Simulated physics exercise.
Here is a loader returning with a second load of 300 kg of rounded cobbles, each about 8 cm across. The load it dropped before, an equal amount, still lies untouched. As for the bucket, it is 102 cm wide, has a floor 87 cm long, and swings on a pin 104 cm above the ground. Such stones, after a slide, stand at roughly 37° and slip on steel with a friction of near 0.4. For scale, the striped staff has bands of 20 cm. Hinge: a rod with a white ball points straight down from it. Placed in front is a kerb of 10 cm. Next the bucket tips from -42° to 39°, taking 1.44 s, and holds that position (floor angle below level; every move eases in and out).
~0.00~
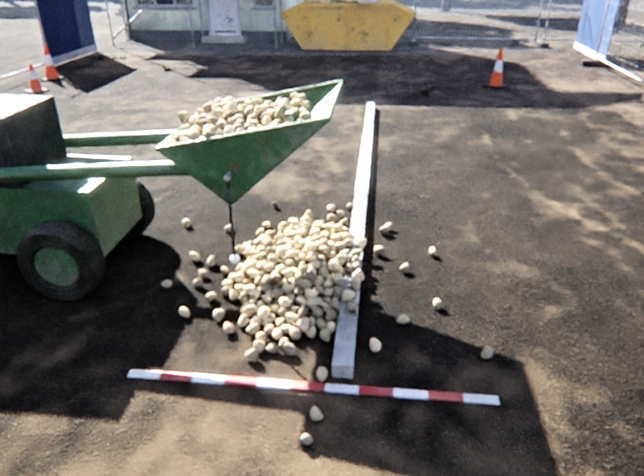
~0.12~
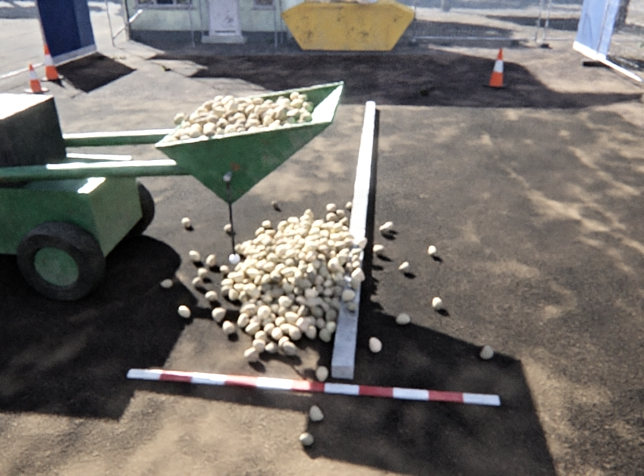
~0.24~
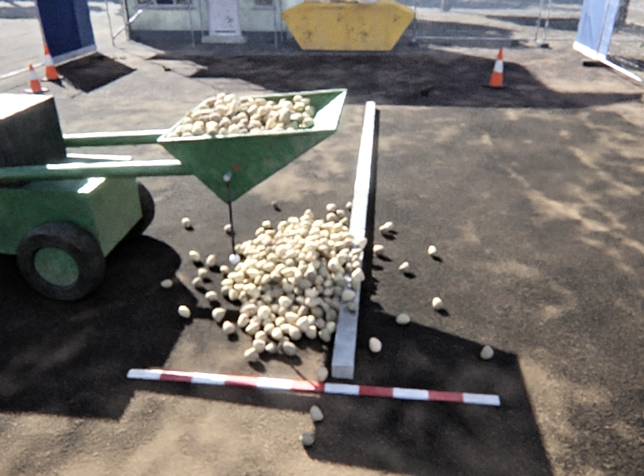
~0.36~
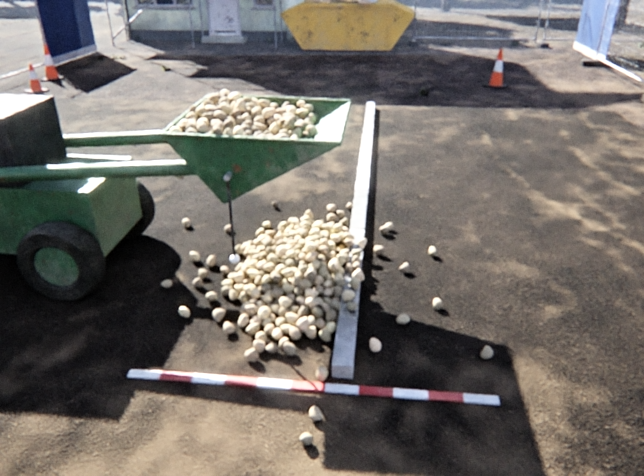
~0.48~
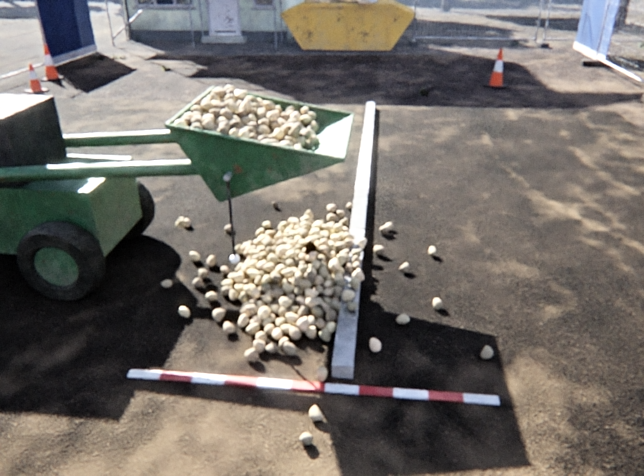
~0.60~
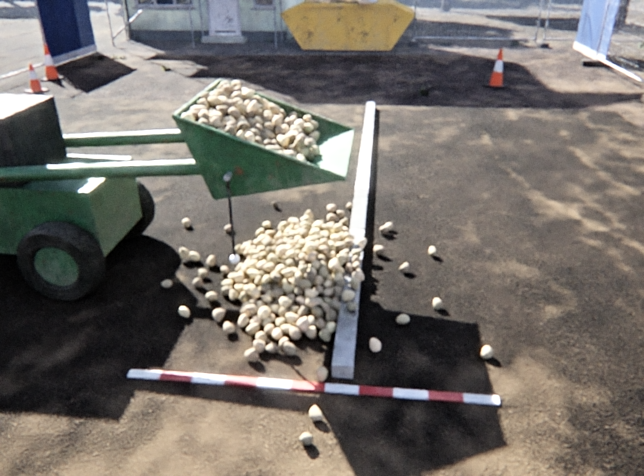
A green machine with a bucket of pale stones slowly tipped the bucket forward, its right lip sinking as the stones inside shifted, while the pile beside the kerb below lay still.
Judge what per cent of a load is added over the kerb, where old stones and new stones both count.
The amount added is about 74 per cent of a load.
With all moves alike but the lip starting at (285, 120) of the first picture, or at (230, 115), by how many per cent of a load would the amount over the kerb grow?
The first would add around 30 per cent, the second around 0 per cent.
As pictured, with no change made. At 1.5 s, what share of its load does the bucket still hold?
I'd say about 45 per cent.
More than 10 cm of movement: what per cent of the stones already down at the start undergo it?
I'd put it at about 5 per cent.
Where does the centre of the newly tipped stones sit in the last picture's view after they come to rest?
Around (388, 272) in the last picture.
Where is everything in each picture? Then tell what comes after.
In the first picture, the bucket is at -42°, its lip at (330, 119); the top of the load is at (275, 105). The earlier load is highest near (306, 245), 23 cm above ground level, 100 % on this side of the kerb, 2 % over the kerb.
In the second picture, lip at (331, 122), floor tilted -40°, highest stones at (260, 105); the stones move at 0.1 m/s on average.
In the third picture, the bucket is at -36°, its lip at (336, 131); the top of the load is at (230, 105); the stones move at 0.2 m/s on average.
In the fourth picture, the bucket is at -29°, its lip at (340, 144); the top of the load is at (224, 102); the stones move at 0.2 m/s on average.
In the fifth picture, lip at (344, 160), floor tilted -21°, highest stones at (227, 97); the stones move at 0.3 m/s on average.
In the sixth picture, the bucket is at -12°, its lip at (345, 179); the top of the load is at (225, 91); the stones move at 0.3 m/s on average.
After 1.1 s the floor is at 26°; in per cent of one load, 99 in the bucket, 101 on this side of the kerb, 2 over the kerb; the foremost stones are at (412, 270).
After 1.5 s the floor is at 39°; in per cent of one load, 43 in the bucket, 144 on this side of the kerb, 15 over the kerb; the foremost stones are at (420, 287).
After 1.9 s the floor is at 39°; in per cent of one load, 5 in the bucket, 142 on this side of the kerb, 55 over the kerb; the foremost stones are at (482, 300).
After 4.4 s the floor is at 39°; in per cent of one load, 0 in the bucket, 126 on this side of the kerb, 76 over the kerb; the foremost stones are at (573, 284). Net gain over the kerb, 74.
